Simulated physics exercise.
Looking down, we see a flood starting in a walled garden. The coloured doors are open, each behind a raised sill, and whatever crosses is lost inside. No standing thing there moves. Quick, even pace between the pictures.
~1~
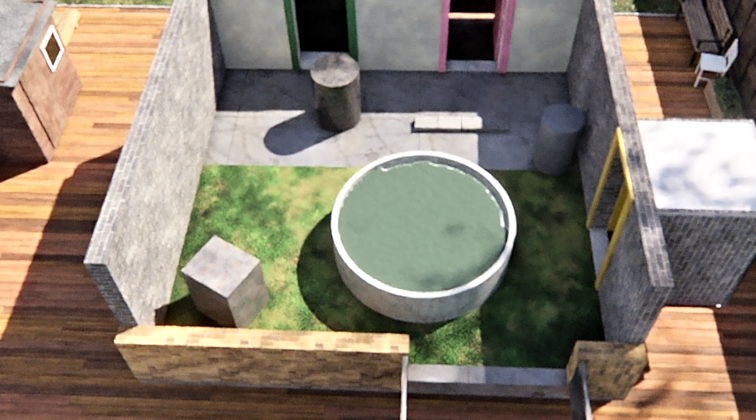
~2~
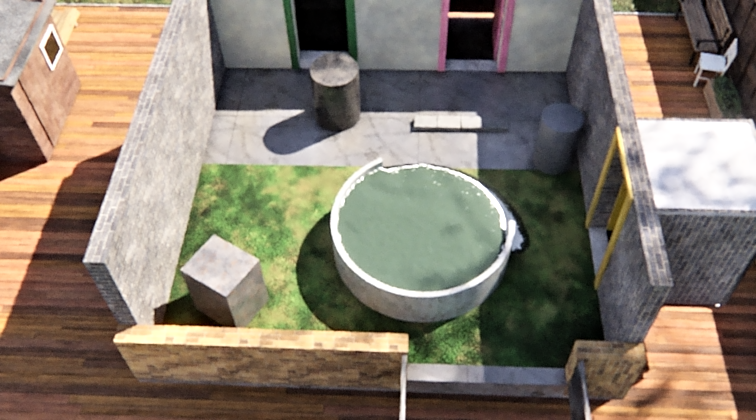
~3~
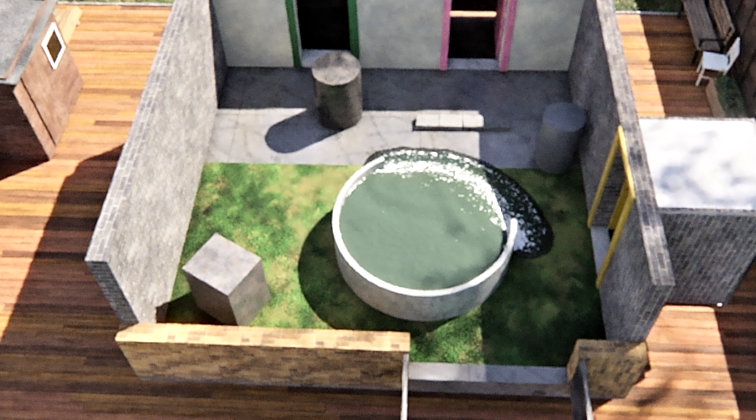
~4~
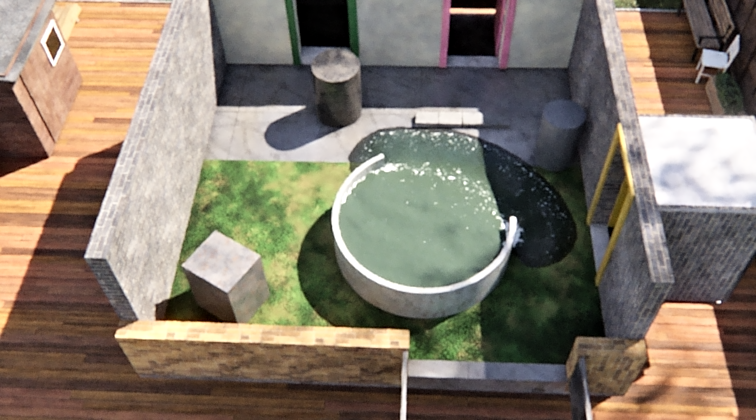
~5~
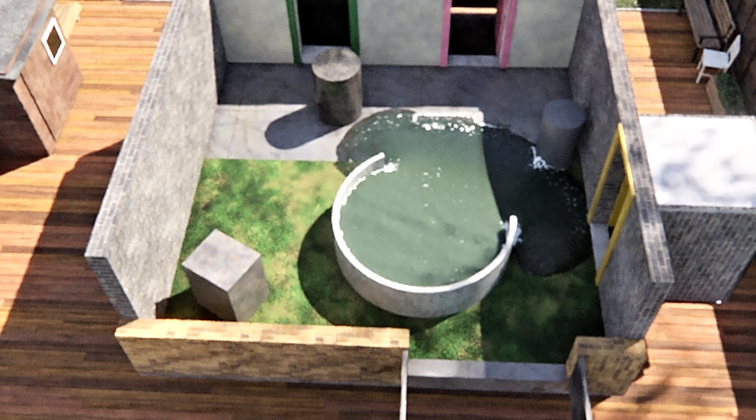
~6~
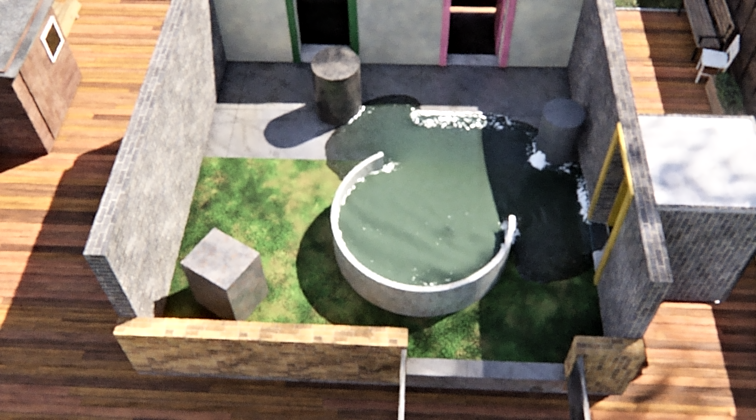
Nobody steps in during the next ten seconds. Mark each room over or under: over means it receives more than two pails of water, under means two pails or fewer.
Green door - under; pink door - over; yellow door - over.
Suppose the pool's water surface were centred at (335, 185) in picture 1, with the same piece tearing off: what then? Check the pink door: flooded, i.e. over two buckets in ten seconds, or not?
As for the pink door, it tops the limit.
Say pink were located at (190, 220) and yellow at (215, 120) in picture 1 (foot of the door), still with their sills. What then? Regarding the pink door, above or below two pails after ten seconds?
As it turns out, the pink door overshoots.
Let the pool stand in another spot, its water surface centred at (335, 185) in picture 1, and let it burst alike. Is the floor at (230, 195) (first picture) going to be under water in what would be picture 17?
At that place: Free of water.
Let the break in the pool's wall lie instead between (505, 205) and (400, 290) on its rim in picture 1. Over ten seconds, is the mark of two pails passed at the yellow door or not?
Result - yellow overshoots.
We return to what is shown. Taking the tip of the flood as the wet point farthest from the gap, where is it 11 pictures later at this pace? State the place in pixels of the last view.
Point: (258, 65) in the last picture's pixels.
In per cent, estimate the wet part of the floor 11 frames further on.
Estimate: Near 50 %.
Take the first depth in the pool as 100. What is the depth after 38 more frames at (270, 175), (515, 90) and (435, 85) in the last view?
I'd say close to 10, 14 and 14 percent.
A moment on, water covers 40 % of the floor; the green door not reached, the pink door not reached, the yellow door under two buckets in.
Next, water covers 50 % of the floor; the green door wet at the sill, nothing in, the pink door under two buckets in, the yellow door over two buckets in.
Then, water covers 65 % of the floor; the green door wet at the sill, nothing in, the pink door far over two buckets in, the yellow door over two buckets in.
Later, water covers 85 % of the floor; the green door wet at the sill, nothing in, the pink door far over two buckets in, the yellow door over two buckets in.
In the end, water covers 95 % of the floor; the green door wet at the sill, nothing in, the pink door far over two buckets in, the yellow door over two buckets in.
